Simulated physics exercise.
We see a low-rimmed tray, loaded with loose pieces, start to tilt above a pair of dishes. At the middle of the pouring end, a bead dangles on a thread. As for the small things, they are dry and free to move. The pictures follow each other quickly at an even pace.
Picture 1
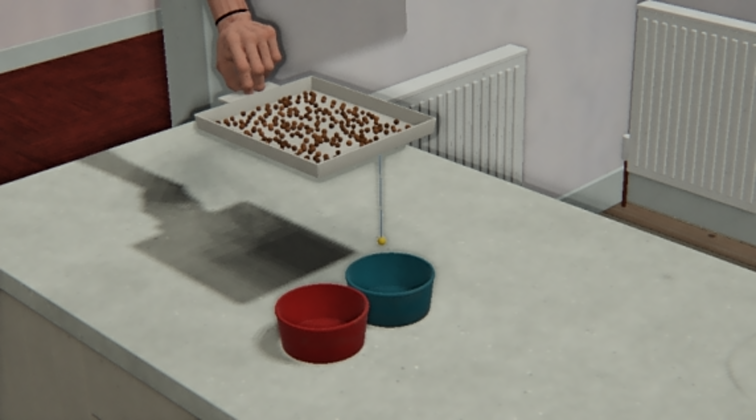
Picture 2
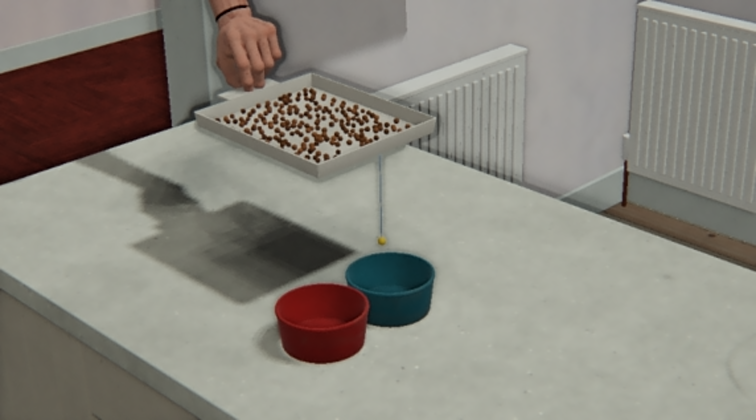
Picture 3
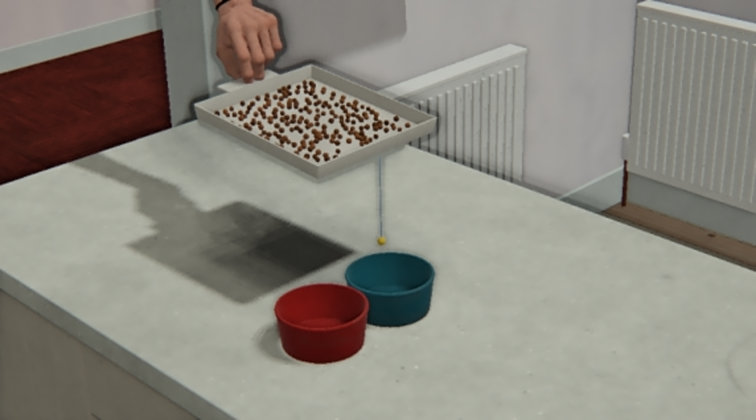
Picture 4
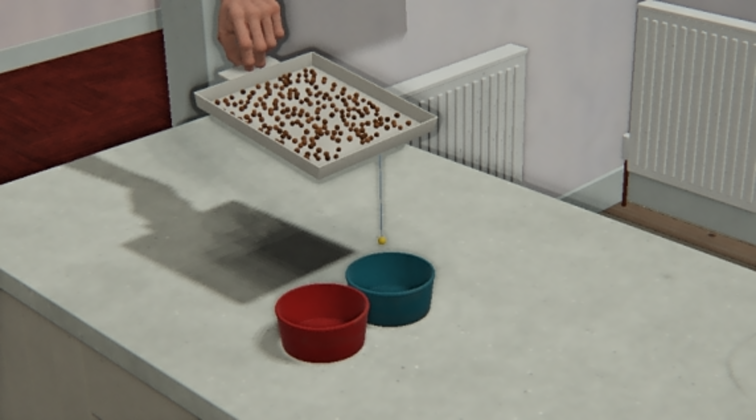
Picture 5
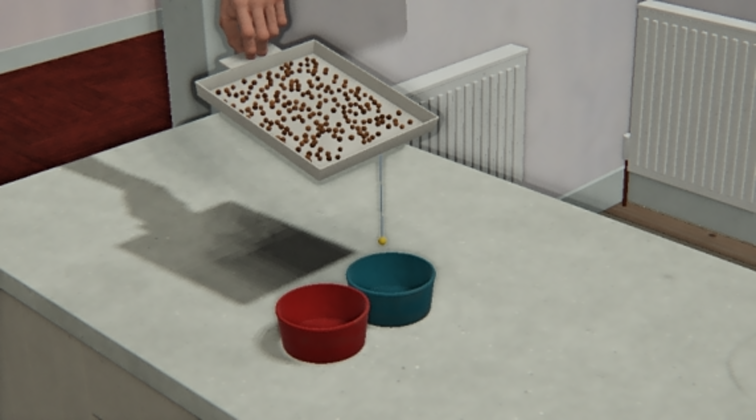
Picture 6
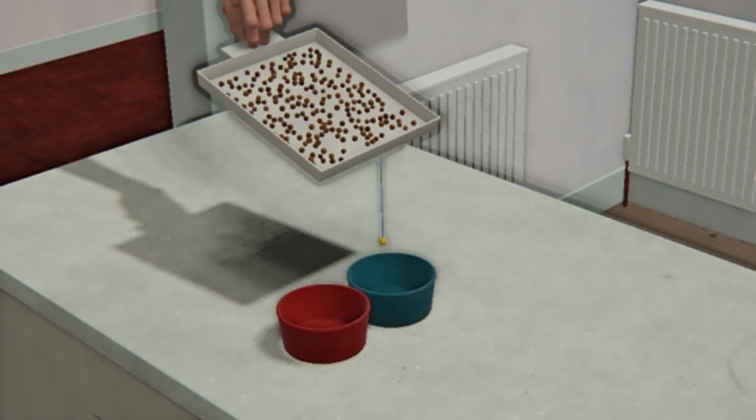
In this clip, a hand holds a shallow pale tray scattered with small brown balls above a red dish and a teal dish, then raises the tray's back edge, slanting it toward the front while a yellow bead hangs beneath.
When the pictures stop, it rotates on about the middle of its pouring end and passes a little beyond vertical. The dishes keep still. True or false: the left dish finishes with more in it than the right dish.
False; the right dish has more.
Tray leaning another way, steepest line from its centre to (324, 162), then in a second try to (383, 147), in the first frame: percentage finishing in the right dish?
10 % and 20 %, roughly.
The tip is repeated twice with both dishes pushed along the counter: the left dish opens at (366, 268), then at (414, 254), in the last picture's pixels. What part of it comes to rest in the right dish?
I'd say about 0 percent, followed by about 0 percent.
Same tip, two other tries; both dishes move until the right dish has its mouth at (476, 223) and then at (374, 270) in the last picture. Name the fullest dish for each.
In order of the tries: The dish on the left side, then the dish on the right side.
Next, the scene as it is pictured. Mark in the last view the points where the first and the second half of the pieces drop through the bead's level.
I'd say around (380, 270) at first, then around (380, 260).
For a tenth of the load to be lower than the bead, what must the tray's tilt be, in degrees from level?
A tilt of roughly 100°.
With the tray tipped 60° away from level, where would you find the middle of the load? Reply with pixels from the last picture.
Load centre: Approx. (364, 147).
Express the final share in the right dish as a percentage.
Near 60 %.
Shortly afterwards, tray tipped steeply; all but a few on the tray; only a few in the left dish; only a few outside both; only a few in the air.
Next, tray tipped right over; the bulk on the tray; only a few in the left dish; a little in the right dish; only a few outside both; a little in the air.
Some moments later, tray tipped past a quarter turn; near a quarter in the left dish; near two thirds in the right dish; near a quarter outside both.
In the end, tray tipped past a quarter turn; near a quarter in the left dish; near two thirds in the right dish; near a quarter outside both.
